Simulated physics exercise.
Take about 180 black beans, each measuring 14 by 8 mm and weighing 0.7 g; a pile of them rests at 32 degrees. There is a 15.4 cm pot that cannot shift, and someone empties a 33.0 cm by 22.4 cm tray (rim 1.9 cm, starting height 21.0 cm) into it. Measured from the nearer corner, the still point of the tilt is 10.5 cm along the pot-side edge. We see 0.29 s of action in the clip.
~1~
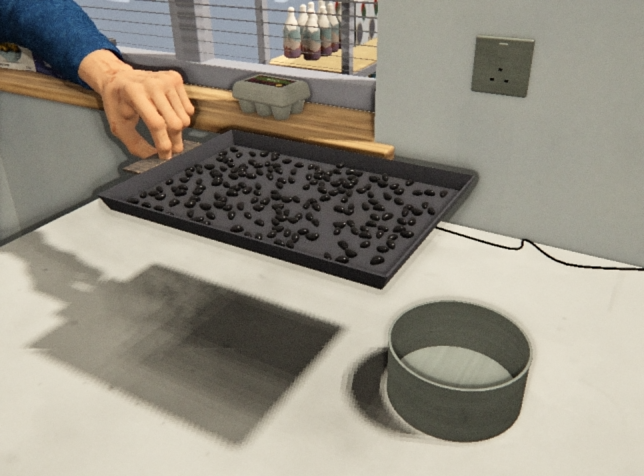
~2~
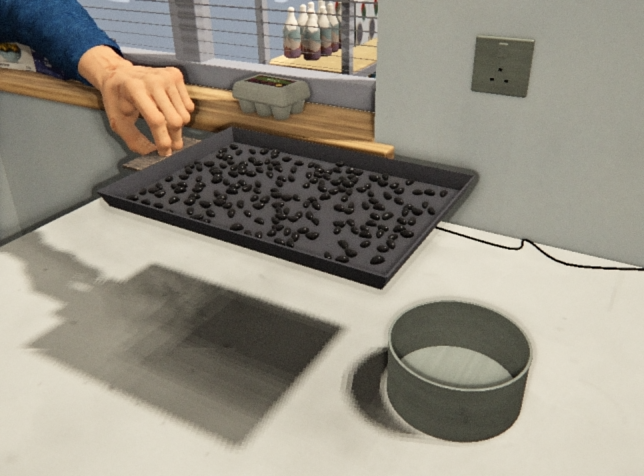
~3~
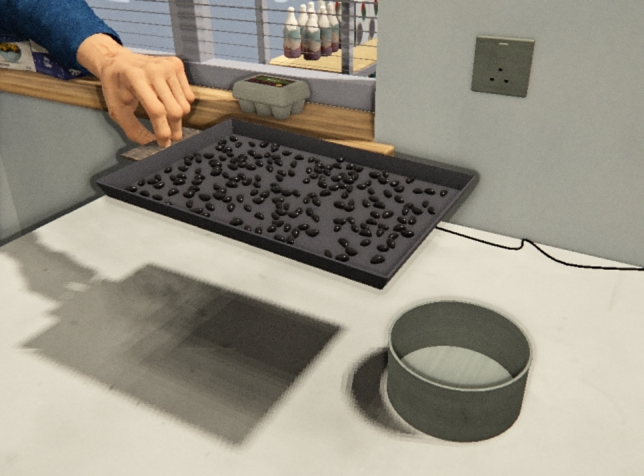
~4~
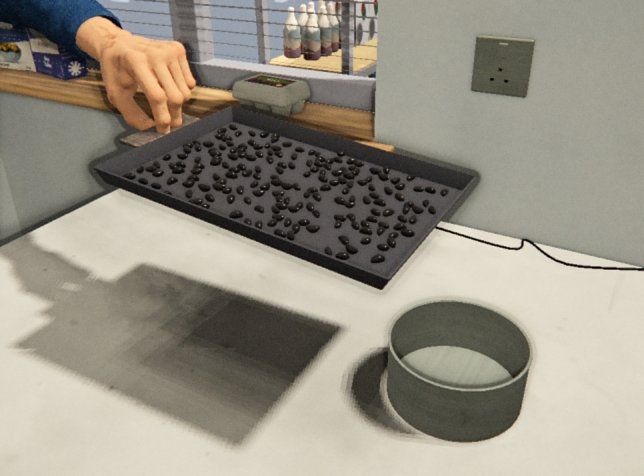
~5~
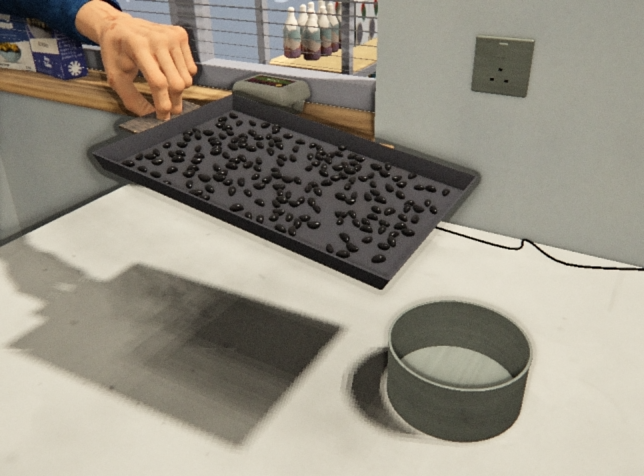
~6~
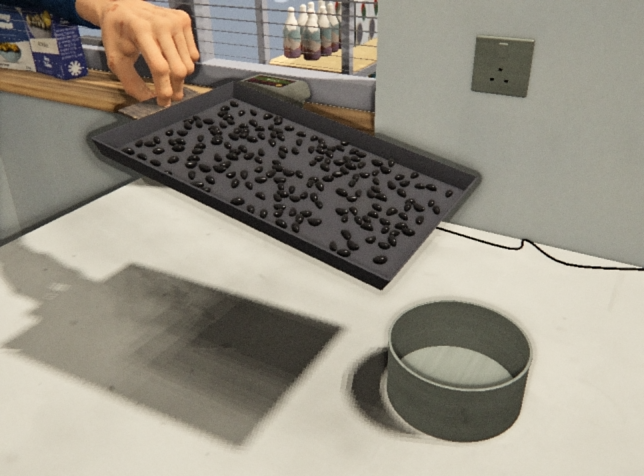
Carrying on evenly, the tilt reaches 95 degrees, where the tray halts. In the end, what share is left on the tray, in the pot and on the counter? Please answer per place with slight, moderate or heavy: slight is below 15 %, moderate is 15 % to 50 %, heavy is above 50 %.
Per place: Left on the tray slight, pot heavy, counter moderate.
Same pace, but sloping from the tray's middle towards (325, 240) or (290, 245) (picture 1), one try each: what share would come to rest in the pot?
Estimate: Some 0 % and some 0 % respectively.
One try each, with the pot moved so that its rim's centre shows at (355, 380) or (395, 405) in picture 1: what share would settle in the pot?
About 5 and 35 per cent.
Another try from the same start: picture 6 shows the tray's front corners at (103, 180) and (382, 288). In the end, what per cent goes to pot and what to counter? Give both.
Pot 0; counter 100.
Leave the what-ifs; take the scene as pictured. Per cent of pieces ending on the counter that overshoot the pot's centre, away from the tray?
Near 70 in a hundred.
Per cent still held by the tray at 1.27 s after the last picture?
Close to 75 in a hundred parts of the load.
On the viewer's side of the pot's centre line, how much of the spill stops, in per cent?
Share: Some 70 %.
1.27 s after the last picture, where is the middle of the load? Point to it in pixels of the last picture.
Approximately (436, 227) in the last view.
Then, 0.76 s after the last picture, tilt 50 degrees; the tray holds 95 %, the pot 0 %.
Then, 1.27 s after the last picture, tilt 76 degrees; the tray holds 75 %, the pot 10 %.
Then, 1.84 s after the last picture, tilt 95 degrees; the tray holds 0 %, the pot 60 %.
In the end, tray 0 %, pot 60 %, counter 40 %.
